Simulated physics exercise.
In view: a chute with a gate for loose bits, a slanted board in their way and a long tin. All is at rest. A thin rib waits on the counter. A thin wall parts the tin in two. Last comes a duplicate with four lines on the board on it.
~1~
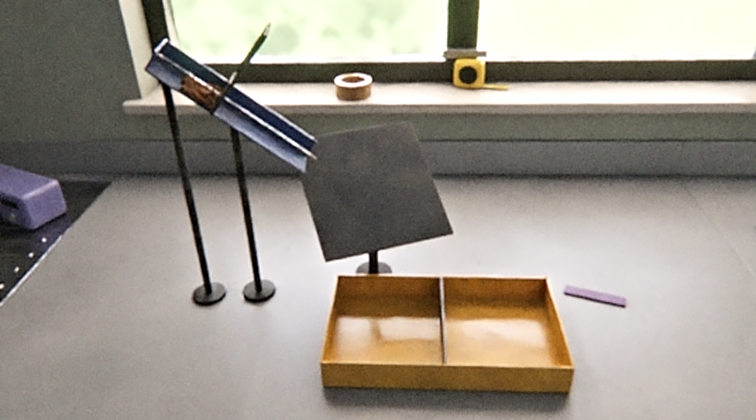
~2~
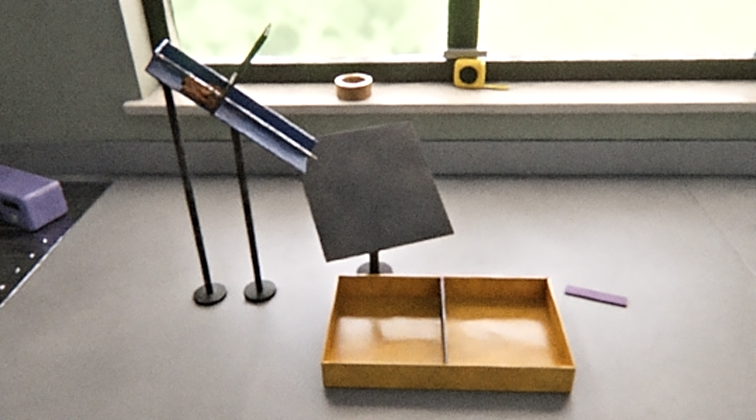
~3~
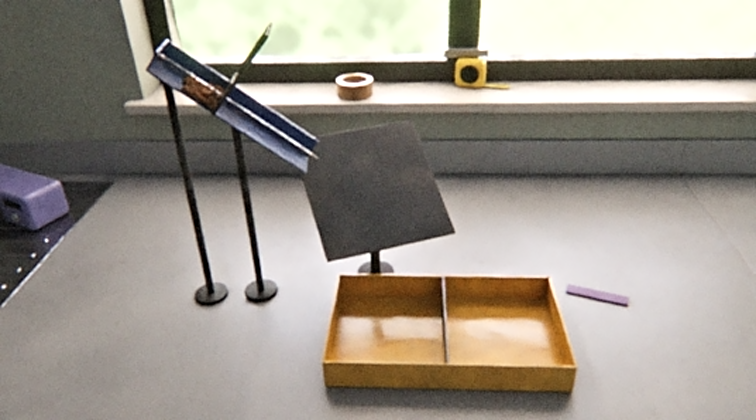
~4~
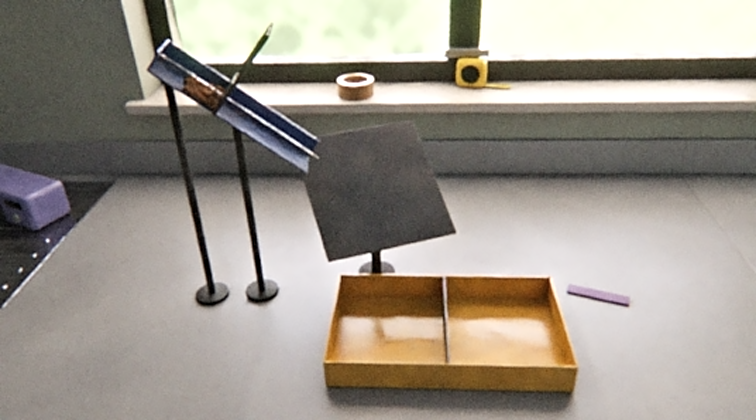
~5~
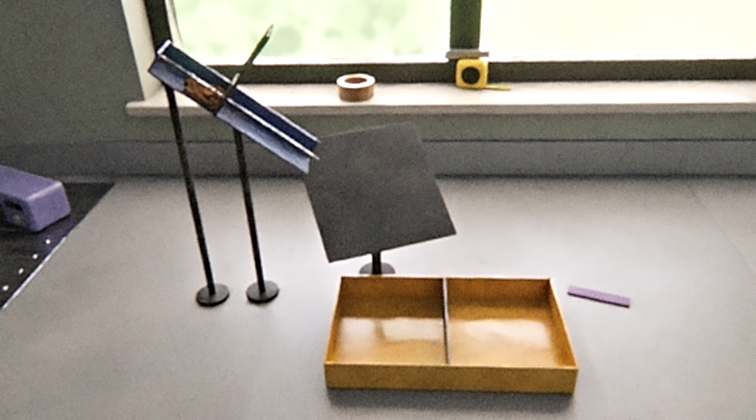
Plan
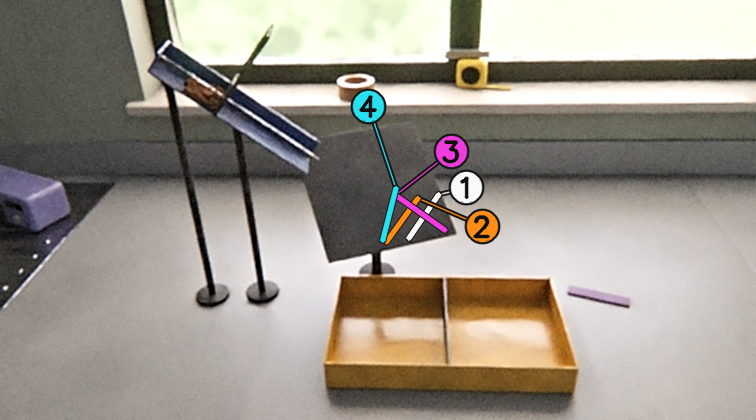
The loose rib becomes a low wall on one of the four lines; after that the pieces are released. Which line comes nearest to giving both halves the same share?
It is 3.
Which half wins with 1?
Left.
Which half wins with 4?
The left half.
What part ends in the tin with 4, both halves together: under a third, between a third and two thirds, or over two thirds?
Over two thirds.
On the marked copy, line 1 from (438, 194) to (408, 238); line 2 from (418, 198) to (386, 241); line 3 from (395, 195) to (445, 230); line 4 from (395, 188) to (382, 240).
With 1, of what is caught, all but a few in the left half, a small share in the right.
With 2, of what is caught, the whole lot in the left half, none at all in the right.
With 3, of what is caught, close to half in the left half, close to half in the right.
With 4, of what is caught, the whole lot in the left half, none at all in the right.
